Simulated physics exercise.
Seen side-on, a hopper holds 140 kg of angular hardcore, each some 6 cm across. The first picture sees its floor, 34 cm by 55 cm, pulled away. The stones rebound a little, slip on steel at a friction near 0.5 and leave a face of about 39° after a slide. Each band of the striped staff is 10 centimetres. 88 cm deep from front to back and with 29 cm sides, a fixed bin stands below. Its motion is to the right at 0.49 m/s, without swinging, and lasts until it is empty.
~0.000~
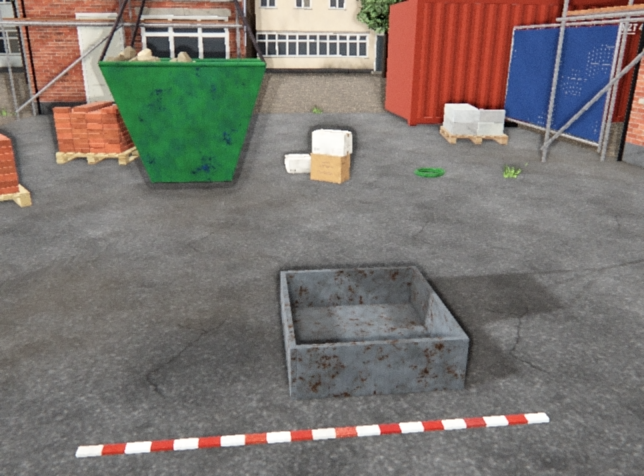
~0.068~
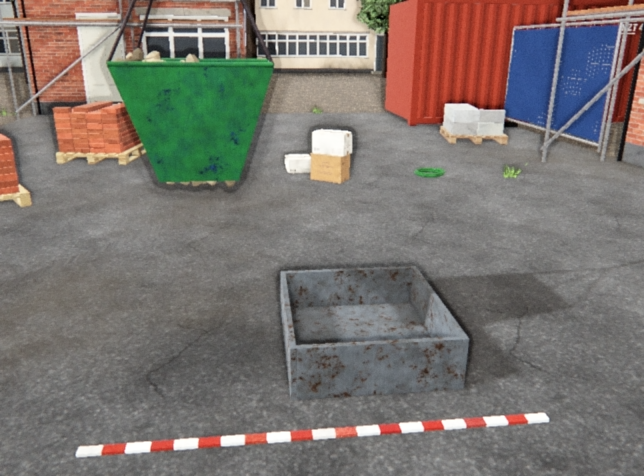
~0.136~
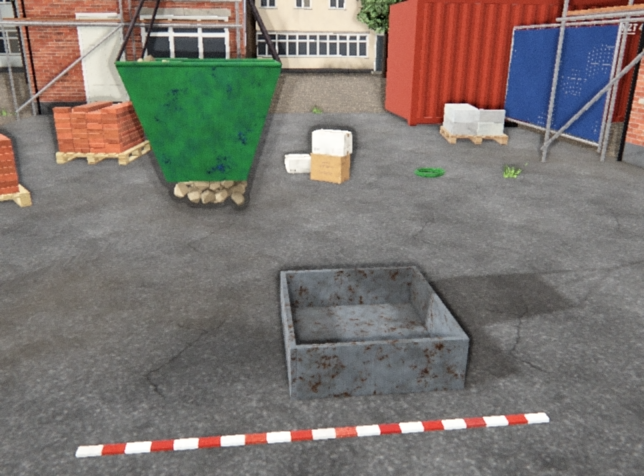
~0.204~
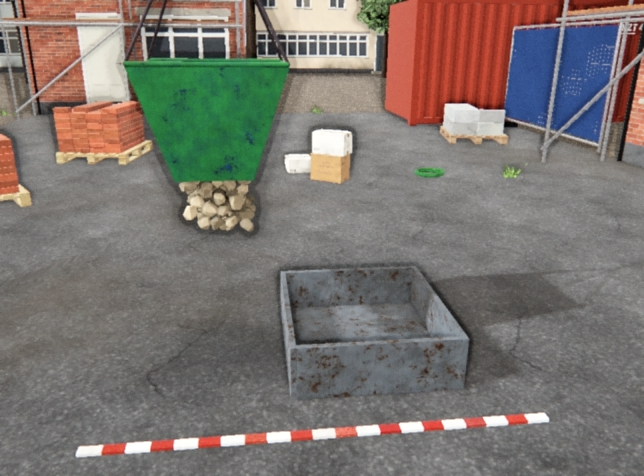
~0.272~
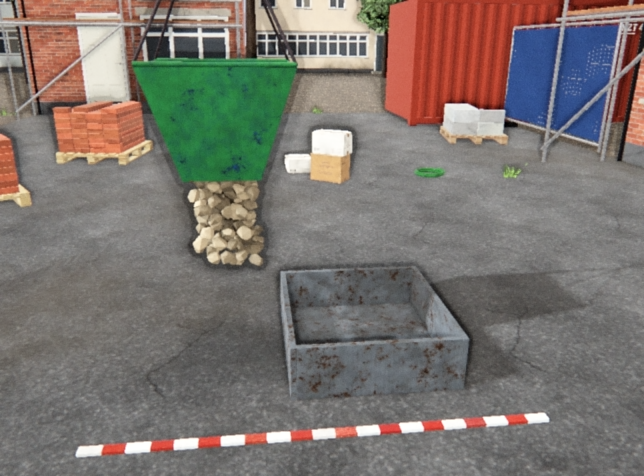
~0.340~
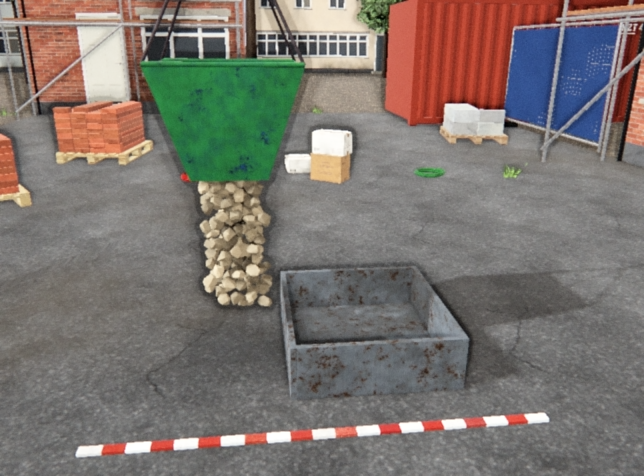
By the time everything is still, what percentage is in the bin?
About 16 per cent is there.
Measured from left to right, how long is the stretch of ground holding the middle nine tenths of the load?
The stretch is roughly 100 cm long.
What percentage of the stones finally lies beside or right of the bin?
Around 0 in a hundred of the load.
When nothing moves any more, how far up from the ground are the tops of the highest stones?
The topmost stones rest about 26 cm above the ground.
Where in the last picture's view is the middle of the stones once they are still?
They end up centred close to (253, 342).
After 0.7 s, 0 % in the hopper, 94 % falling or lying left of the bin, 6 % falling or lying in the bin; the stones farthest right are at (313, 318).
After 1.1 s, 0 % in the hopper, 84 % falling or lying left of the bin, 16 % falling or lying in the bin, 1 % falling or lying beside or right of the bin; the stones farthest right are at (392, 322).
After 1.7 s, 0 % in the hopper, 84 % falling or lying left of the bin, 16 % falling or lying in the bin, 1 % falling or lying beside or right of the bin; the stones farthest right are at (412, 318).
After 2.6 s, 0 % in the hopper, 84 % falling or lying left of the bin, 16 % falling or lying in the bin, 1 % falling or lying beside or right of the bin; the stones farthest right are at (412, 318).
After 4.5 s, 0 % in the hopper, 84 % left of the bin, 16 % in the bin, 1 % beside or right of the bin; the stones farthest right are at (412, 318).
